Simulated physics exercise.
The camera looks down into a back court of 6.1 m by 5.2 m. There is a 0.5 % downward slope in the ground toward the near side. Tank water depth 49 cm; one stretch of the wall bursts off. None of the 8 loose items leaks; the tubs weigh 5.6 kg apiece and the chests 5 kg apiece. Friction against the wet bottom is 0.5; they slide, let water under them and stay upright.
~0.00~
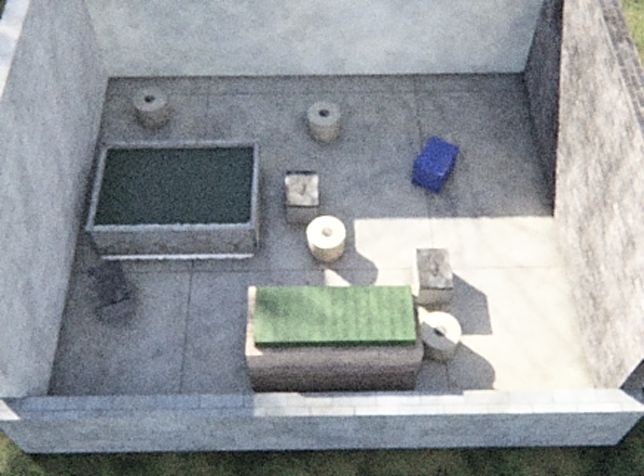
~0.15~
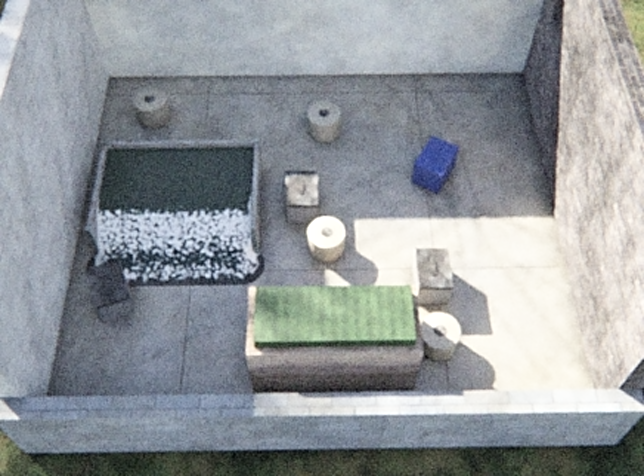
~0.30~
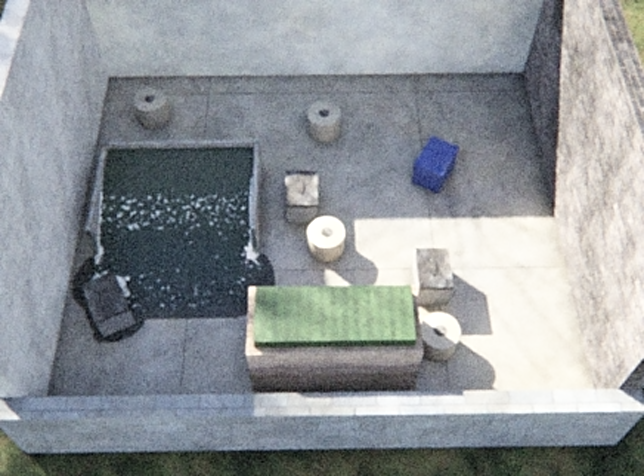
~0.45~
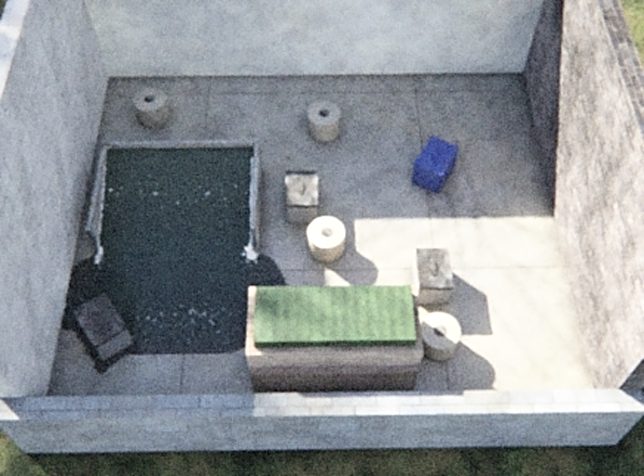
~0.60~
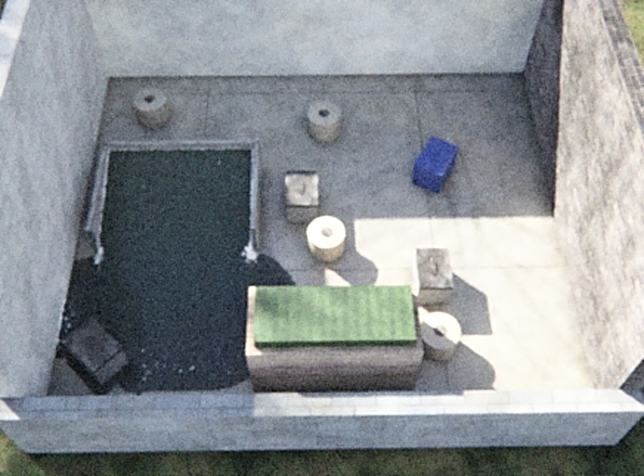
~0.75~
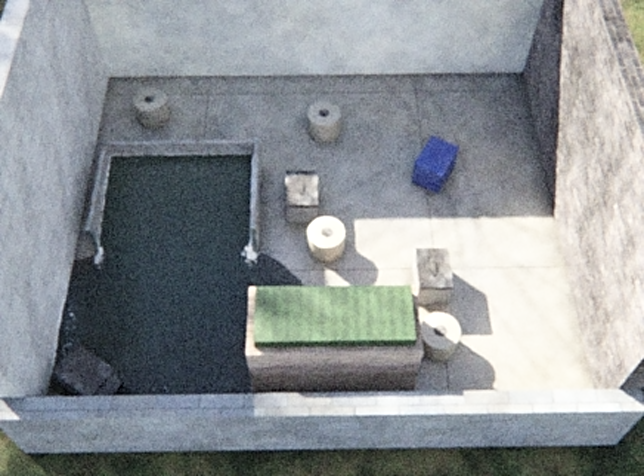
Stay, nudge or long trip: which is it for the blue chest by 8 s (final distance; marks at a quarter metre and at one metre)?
Virtually static.
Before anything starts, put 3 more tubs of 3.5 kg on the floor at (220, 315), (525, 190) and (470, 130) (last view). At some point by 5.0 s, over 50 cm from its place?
First beyond, then within, then within.
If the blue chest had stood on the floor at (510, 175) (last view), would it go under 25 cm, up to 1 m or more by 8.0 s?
I'd say it lands far off.
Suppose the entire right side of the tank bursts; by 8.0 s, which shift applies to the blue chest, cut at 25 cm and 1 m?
The blue chest simply inches along.
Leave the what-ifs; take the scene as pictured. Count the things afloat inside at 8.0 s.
The count is 3.
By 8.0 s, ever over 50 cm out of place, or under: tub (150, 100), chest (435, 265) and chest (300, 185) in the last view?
Within the limit, then beyond the limit, then within the limit.
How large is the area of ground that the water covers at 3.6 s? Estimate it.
My estimate is roughly 16 m2.
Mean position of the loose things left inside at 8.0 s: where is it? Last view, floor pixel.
Close to (335, 199).
After 1.6 s the blue chest is near (437, 155), 0.0 m from its start, aground; 1 afloat.
After 3.6 s the blue chest is near (437, 155), 0.0 m from its start, aground; 1 afloat.
After 5.6 s the blue chest is near (441, 151), 0.1 m from its start, aground; 2 afloat.
After 8.0 s the blue chest is near (441, 150), 0.1 m from its start, aground; 3 afloat.
